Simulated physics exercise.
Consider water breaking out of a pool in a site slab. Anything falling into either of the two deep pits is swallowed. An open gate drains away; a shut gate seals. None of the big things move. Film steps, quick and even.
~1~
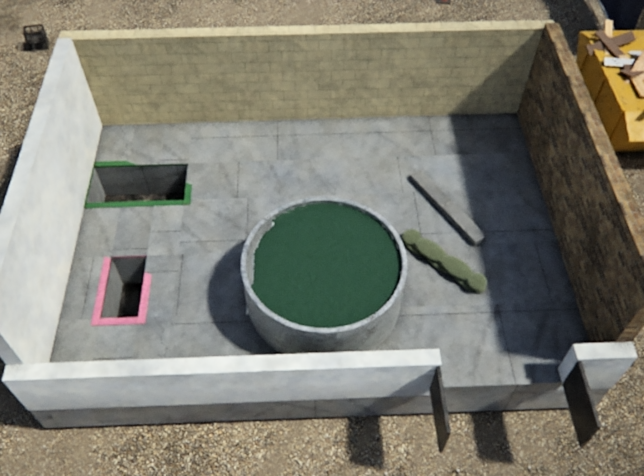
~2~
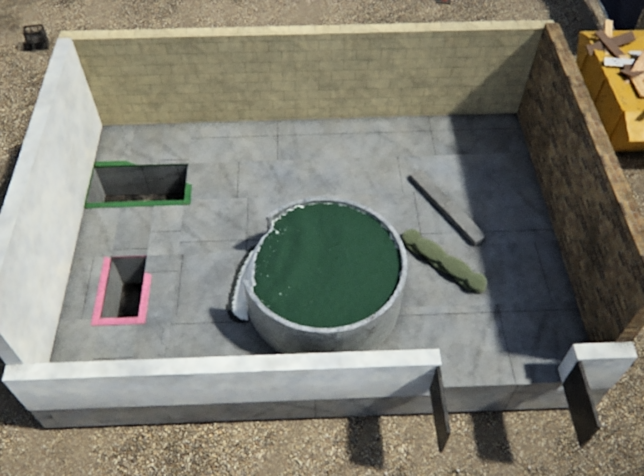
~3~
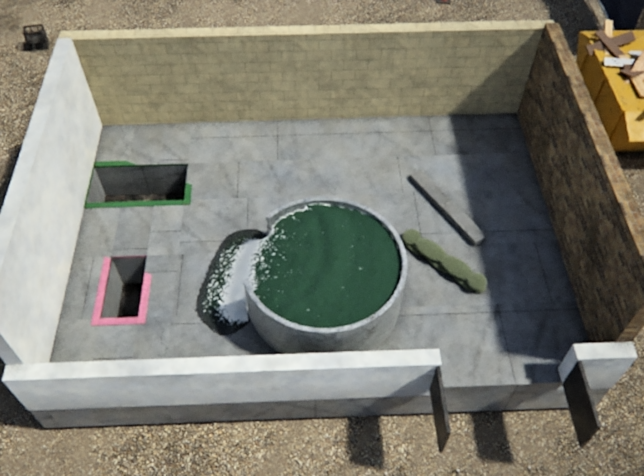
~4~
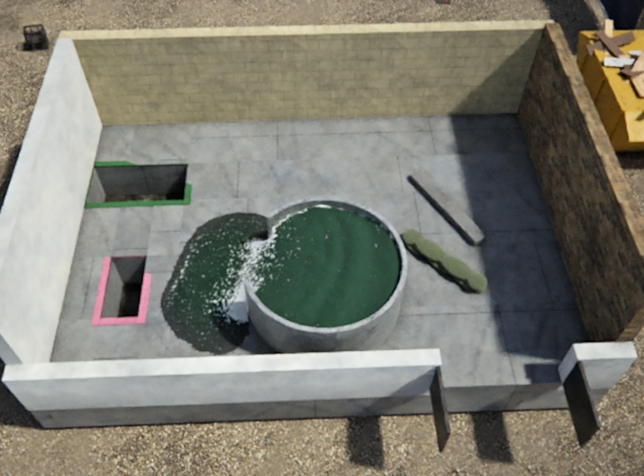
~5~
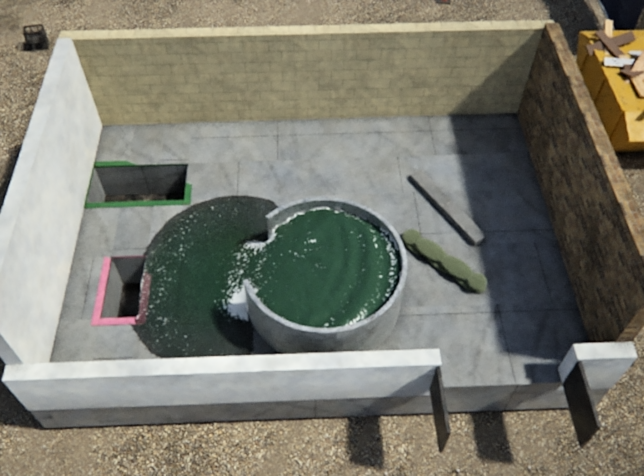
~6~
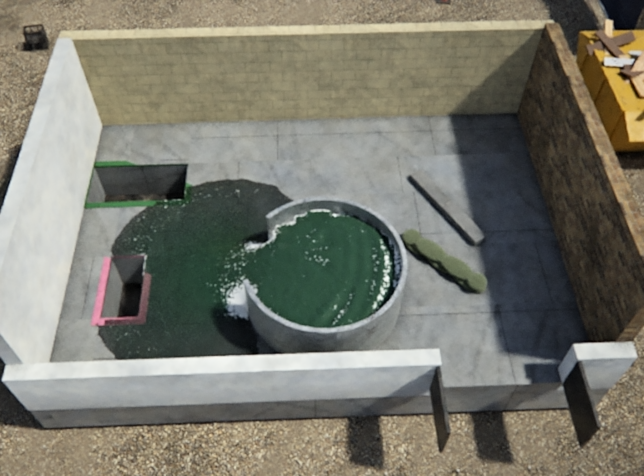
In a walled concrete yard, a round tank full of dark green water broke open on its left side, and the water poured out foaming and spread across the slab, reaching the pink-edged hole.
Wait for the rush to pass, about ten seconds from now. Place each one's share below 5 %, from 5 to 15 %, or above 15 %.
Placed: The gate lands below 5 %; the pink pit lands above 15 %; the green pit lands above 15 %.
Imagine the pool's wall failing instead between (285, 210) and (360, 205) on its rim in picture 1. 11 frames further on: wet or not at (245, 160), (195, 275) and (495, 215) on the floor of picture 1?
Soaked, then unsoaked, then unsoaked.
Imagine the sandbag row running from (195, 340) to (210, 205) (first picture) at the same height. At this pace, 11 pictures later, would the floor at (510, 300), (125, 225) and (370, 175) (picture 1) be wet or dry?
Point by point: Above the waterline / below the waterline / above the waterline.
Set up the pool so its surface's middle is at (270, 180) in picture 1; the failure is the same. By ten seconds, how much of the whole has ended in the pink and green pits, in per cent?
Result in per cent: Pink pit 10, green pit 65.
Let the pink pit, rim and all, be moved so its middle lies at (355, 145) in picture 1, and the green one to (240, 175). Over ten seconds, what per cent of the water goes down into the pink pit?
The pink pit takes 10 per cent.
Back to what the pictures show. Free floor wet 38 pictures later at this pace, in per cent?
About 35 per cent.
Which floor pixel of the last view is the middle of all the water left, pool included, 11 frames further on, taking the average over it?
At roughly (262, 288).
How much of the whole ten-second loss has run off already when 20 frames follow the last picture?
Log: Around 55 %, estimated.
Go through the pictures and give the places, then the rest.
The first picture shows the round tank at (324, 263) is whole and still.
In the second picture, the front is at (246, 320), out from the gap at (252, 269).
In the third picture, the front is at (238, 235), out from the gap at (253, 271).
In the fourth picture, water pours out at (253, 273) and has run to (167, 309).
In the fifth picture, the front is at (174, 221), out from the gap at (253, 273).
In the sixth picture, the front is at (132, 225), out from the gap at (253, 273).
A moment on, water covers 30 % of the floor; the gate 0 %, the pink pit 8 %, the green pit 3 %.
Next, water covers 30 % of the floor; the gate 0 %, the pink pit 15 %, the green pit 10 %.
Then, water covers 35 % of the floor; the gate 0 %, the pink pit 25 %, the green pit 18 %.
Later, water covers 35 % of the floor; the gate 0 %, the pink pit 37 %, the green pit 26 %.
In the end, water covers 30 % of the floor; the gate 0 %, the pink pit 45 %, the green pit 32 %.
